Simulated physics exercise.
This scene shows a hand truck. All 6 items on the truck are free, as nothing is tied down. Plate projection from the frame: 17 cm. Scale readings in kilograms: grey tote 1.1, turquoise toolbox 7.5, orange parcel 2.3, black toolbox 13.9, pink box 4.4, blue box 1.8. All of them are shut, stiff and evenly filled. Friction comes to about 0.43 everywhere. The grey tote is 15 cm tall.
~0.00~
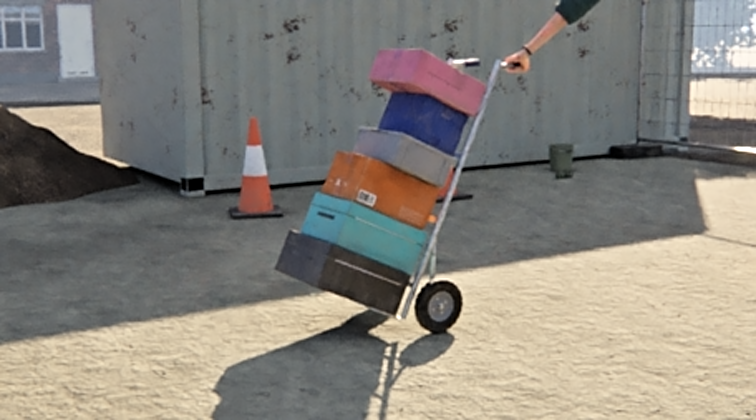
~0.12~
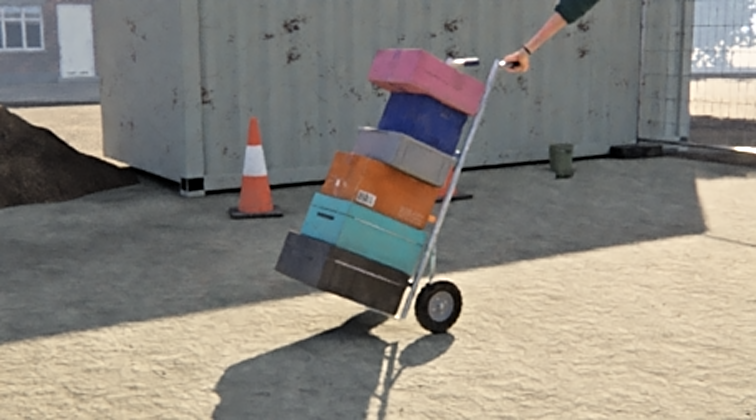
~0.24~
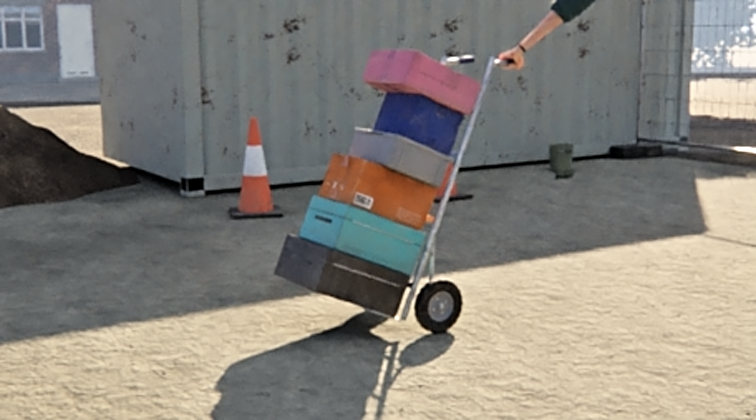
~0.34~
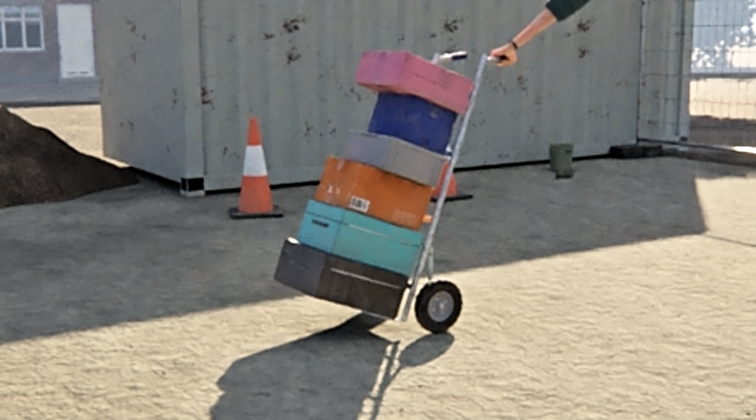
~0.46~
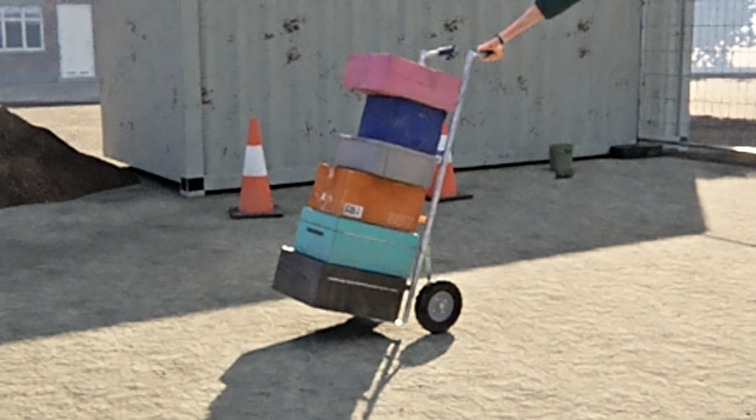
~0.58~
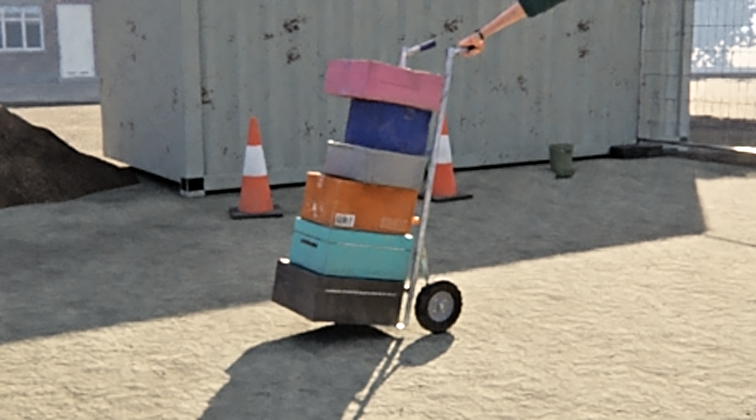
A hand gripping the top of a hand truck stacked with six colourful boxes held it leaning back to the right, then pushed it left, slowly at first, swinging it closer to upright.
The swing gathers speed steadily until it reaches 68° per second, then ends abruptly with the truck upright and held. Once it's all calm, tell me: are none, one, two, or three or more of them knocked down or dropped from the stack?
Two of them are.
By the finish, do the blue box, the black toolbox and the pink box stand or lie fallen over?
Final state - blue box: Goes over; black toolbox: Remains on its base; pink box: Goes over.
After 0.98 s, truck upright; grey tote slid 9 cm near (334, 181); turquoise toolbox slid 3 cm near (338, 266); pink box tipped 20° from how it sat.
After 1.48 s, truck upright; pink box and blue box now dropped from the stack; grey tote slid 9 cm near (334, 181); turquoise toolbox slid 3 cm near (338, 266).
At rest (2.3 s), dropped from the stack, pink box and blue box; the other 4 in place, give or take 10 cm. In the last view, grey tote near (334, 181), turquoise toolbox near (338, 266).
